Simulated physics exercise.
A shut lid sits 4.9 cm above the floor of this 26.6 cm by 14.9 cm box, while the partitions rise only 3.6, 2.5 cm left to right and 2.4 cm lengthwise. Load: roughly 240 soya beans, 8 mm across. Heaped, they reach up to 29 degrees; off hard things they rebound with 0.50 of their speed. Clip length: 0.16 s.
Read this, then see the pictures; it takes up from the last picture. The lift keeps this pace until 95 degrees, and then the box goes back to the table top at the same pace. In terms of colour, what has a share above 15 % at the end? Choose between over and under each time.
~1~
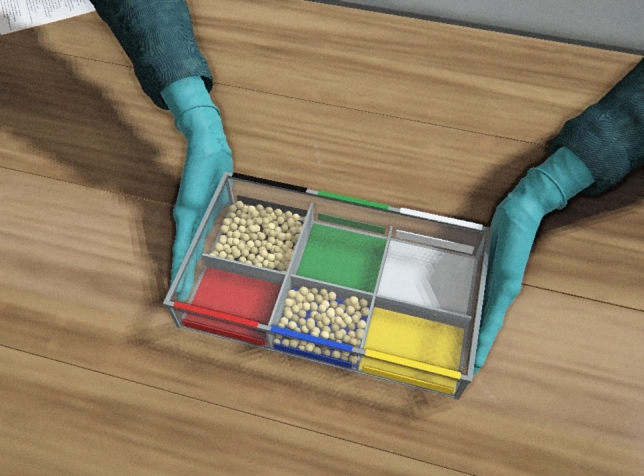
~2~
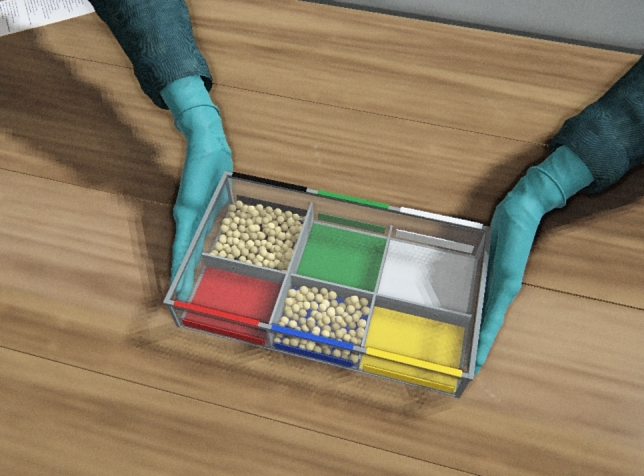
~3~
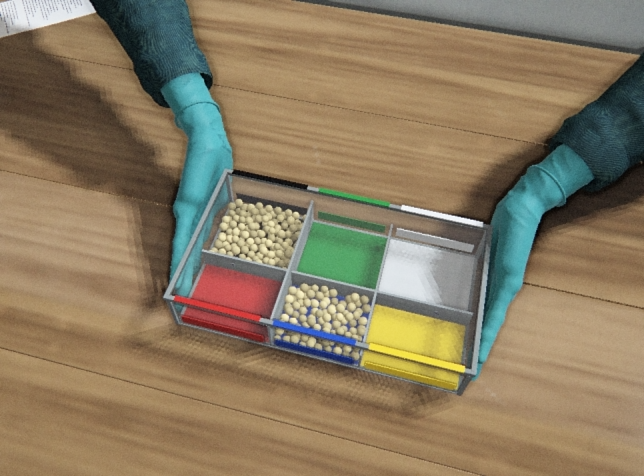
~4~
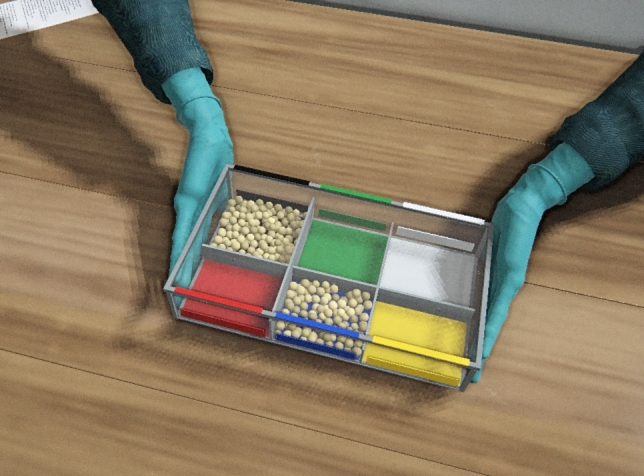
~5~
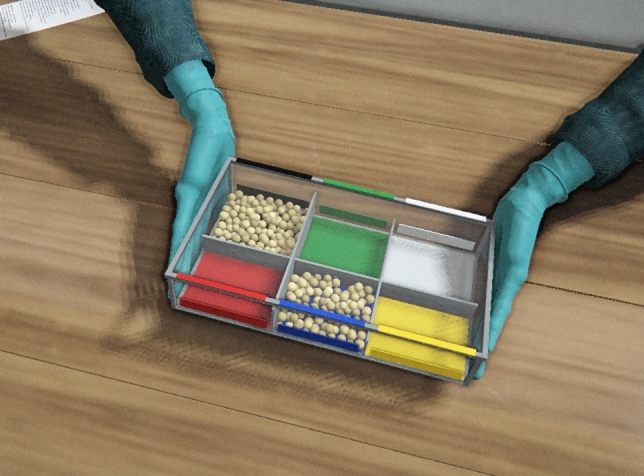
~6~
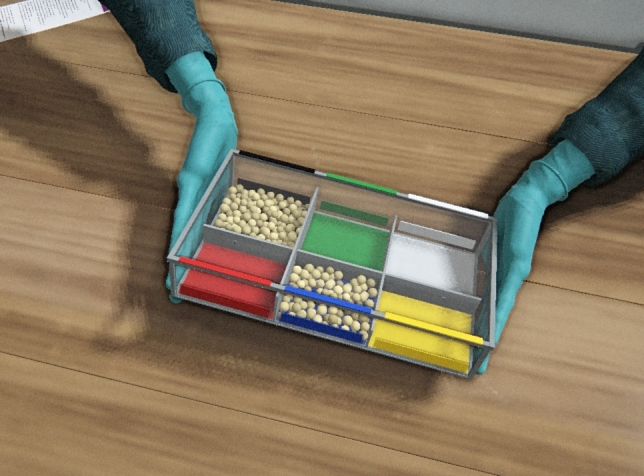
Red: Under. Blue: Under. Green: Under. Yellow: Under. White: Over. Black: Over.
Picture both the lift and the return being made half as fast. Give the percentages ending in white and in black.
My answer: White gets 35 %, while black gets 55 %.
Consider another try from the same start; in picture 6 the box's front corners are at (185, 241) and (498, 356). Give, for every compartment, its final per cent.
Each compartment ends with this per cent: Red 0, blue 0, green 5, yellow 0, white 45 and black 50.
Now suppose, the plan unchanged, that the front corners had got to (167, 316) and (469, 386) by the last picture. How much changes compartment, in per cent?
My guess is close to 55 per cent.
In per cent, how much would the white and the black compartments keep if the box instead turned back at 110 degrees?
Result - white 40 percent; black 55 percent.
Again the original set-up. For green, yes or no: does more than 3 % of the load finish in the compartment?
As for green, indeed so.
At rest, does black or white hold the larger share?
Black.
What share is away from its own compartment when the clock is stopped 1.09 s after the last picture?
Share: Approx. 40 %.
Then, 0.66 s after the last picture, tilt 95 degrees; blue 30 %, green 5 %, white 5 %, black 55 %.
Then, 1.09 s after the last picture, tilt 43 degrees; blue 5 %, green 5 %, white 35 %, black 55 %.
Then, 1.61 s after the last picture, tilt 0 degrees; blue 5 %, green 10 %, white 35 %, black 55 %.
In the end, red 0 %, blue 5 %, green 10 %, yellow 0 %, white 35 %, black 55 %.
